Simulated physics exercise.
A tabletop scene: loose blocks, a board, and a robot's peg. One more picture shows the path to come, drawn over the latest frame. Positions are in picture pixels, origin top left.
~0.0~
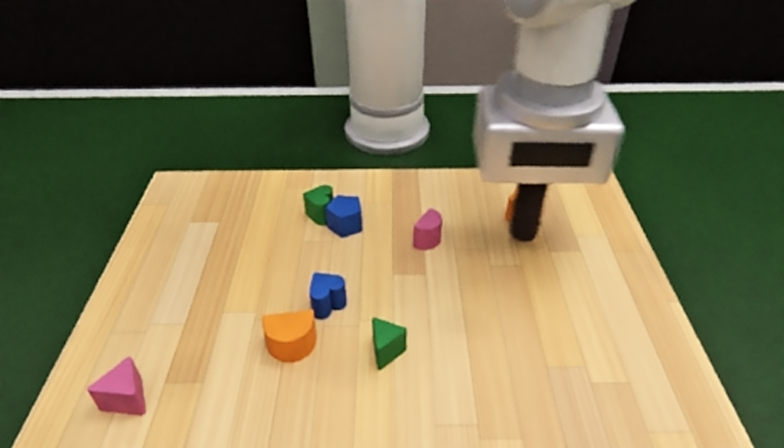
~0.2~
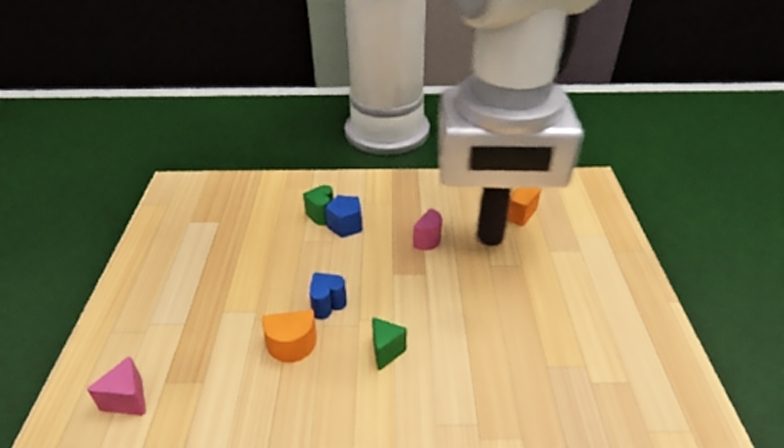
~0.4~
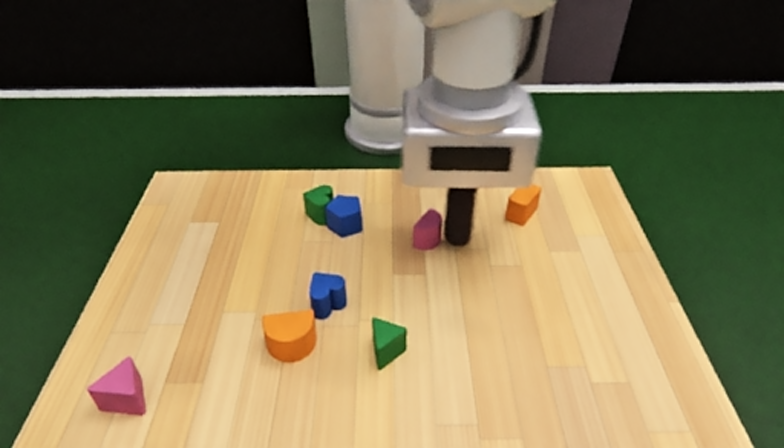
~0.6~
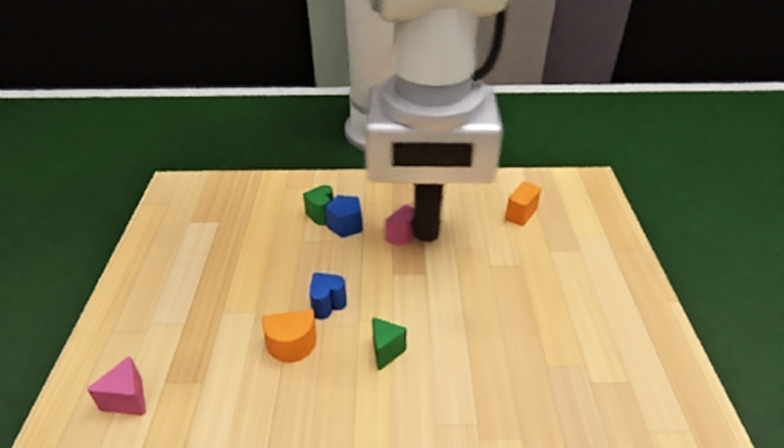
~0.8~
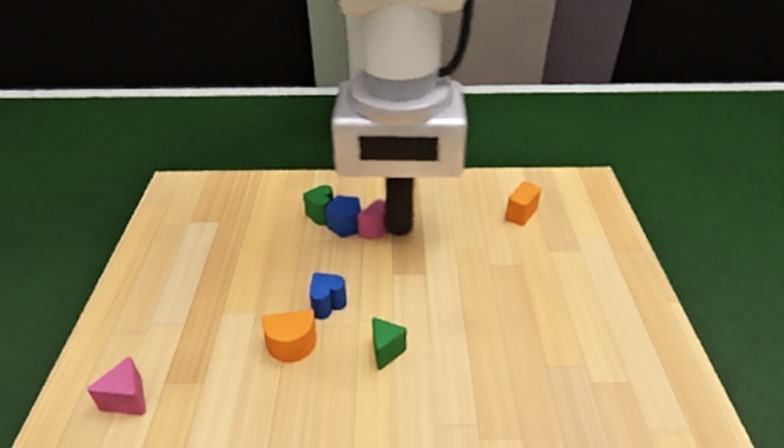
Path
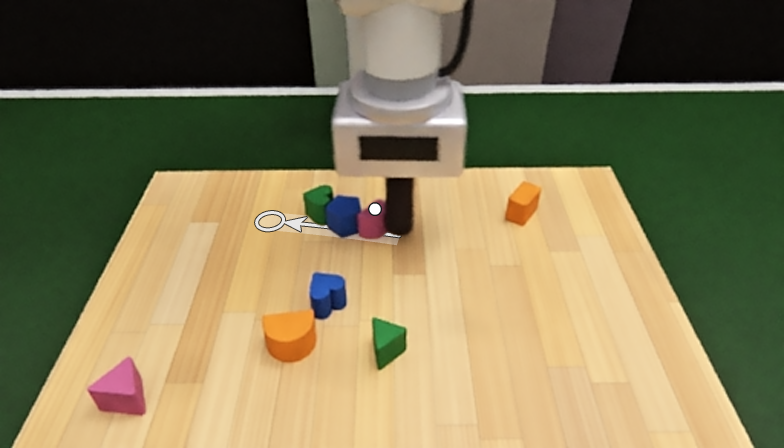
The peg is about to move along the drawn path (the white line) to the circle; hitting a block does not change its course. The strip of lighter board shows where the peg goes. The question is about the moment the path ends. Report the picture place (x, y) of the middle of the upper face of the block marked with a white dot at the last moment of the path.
It ends at (240, 202).
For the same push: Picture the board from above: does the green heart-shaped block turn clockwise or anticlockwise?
Viewed from above: Clockwise.
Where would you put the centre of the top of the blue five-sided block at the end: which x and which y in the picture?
The blue five-sided block ends near (215, 206).
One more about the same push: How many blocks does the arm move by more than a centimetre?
The count will be 3 or more.
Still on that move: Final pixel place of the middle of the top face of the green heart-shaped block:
Its top face will be centred at roughly (298, 187).
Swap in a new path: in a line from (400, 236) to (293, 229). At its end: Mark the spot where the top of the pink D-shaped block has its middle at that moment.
The point I'd pick in the picture is (266, 205).
The line goes in a line from (400, 236) to (270, 221); the dot is on the pink D-shaped block.
On the path given first. One third of the way, peg at (355, 222); green heart-shaped block at (302, 189), turned 80° clockwise; blue five-sided block at (304, 206); pink D-shaped block at (328, 208), turned 35° anticlockwise.
Two thirds of the way, peg at (311, 217); green heart-shaped block at (298, 187), turned 95° clockwise; blue five-sided block at (259, 204); pink D-shaped block at (284, 204), turned 45° anticlockwise.
At the end, peg at (269, 213); green heart-shaped block at (298, 187), turned 95° clockwise; blue five-sided block at (215, 206); pink D-shaped block at (240, 202), turned 55° anticlockwise.
